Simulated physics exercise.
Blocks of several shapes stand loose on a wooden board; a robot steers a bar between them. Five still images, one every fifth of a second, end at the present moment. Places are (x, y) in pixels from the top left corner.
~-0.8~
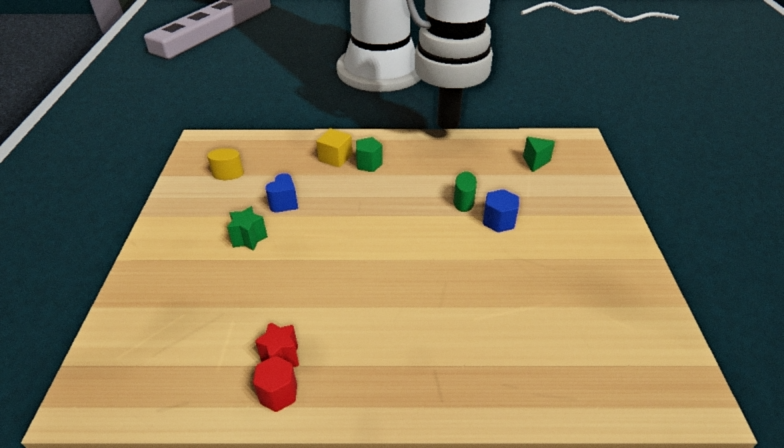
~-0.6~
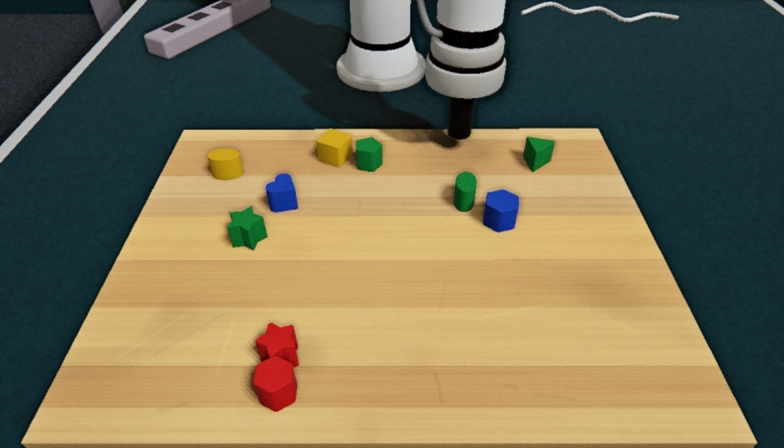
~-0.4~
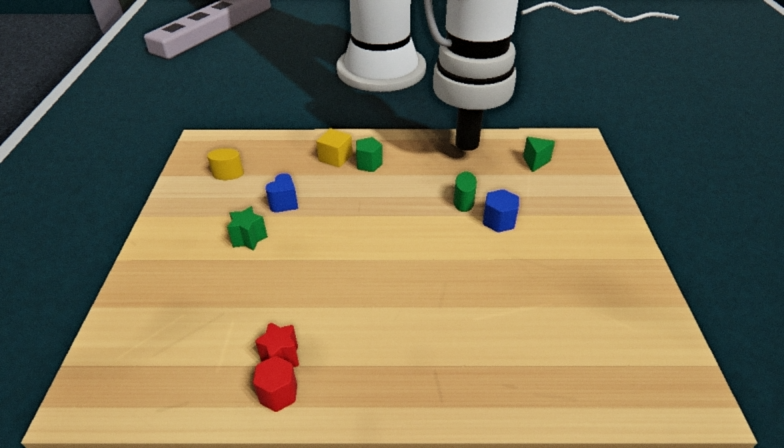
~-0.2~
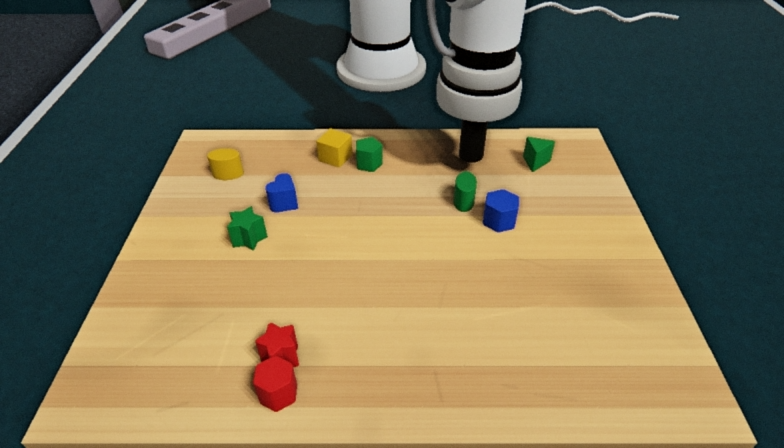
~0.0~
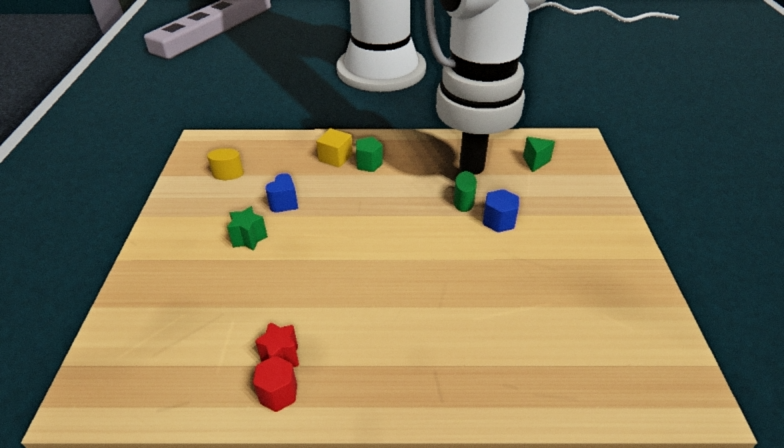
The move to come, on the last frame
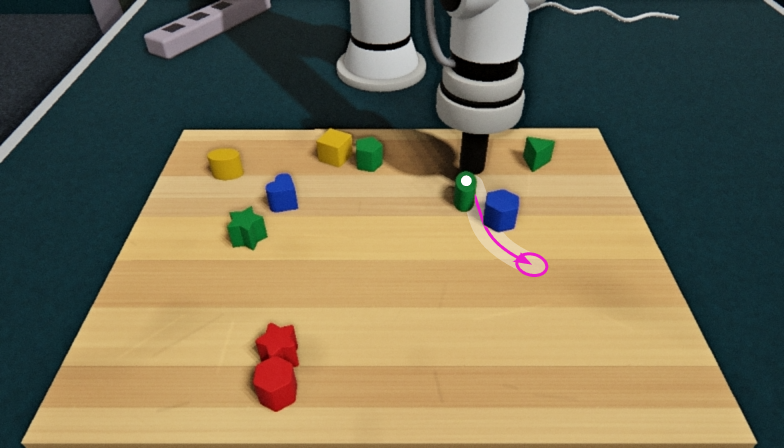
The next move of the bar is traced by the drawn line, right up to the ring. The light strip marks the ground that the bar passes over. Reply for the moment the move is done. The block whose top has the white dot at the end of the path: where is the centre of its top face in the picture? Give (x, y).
The answer is (460, 210).
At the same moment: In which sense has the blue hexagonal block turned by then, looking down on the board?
Looking down: Anticlockwise.
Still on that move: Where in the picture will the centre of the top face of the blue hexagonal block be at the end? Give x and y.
It comes to (547, 223).
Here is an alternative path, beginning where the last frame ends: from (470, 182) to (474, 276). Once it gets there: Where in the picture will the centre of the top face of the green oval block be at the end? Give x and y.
It comes to (447, 230).
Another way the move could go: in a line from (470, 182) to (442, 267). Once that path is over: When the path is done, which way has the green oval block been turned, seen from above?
Viewed from above: Anti-clockwise.
Path on the board, from (470, 182) by way of (479, 209) and (494, 239) to (532, 264); the dot is on the green oval block.
What follows on the original path. One third of the way, bar at (481, 195); green oval block at (461, 202), turned 50° clockwise; blue hexagonal block at (506, 203).
Two thirds of the way, bar at (496, 225); green oval block at (460, 210), turned 100° clockwise; blue hexagonal block at (530, 220), turned 80° anticlockwise.
At the end, bar at (535, 250); green oval block at (460, 210), turned 100° clockwise; blue hexagonal block at (547, 223), turned 120° anticlockwise.
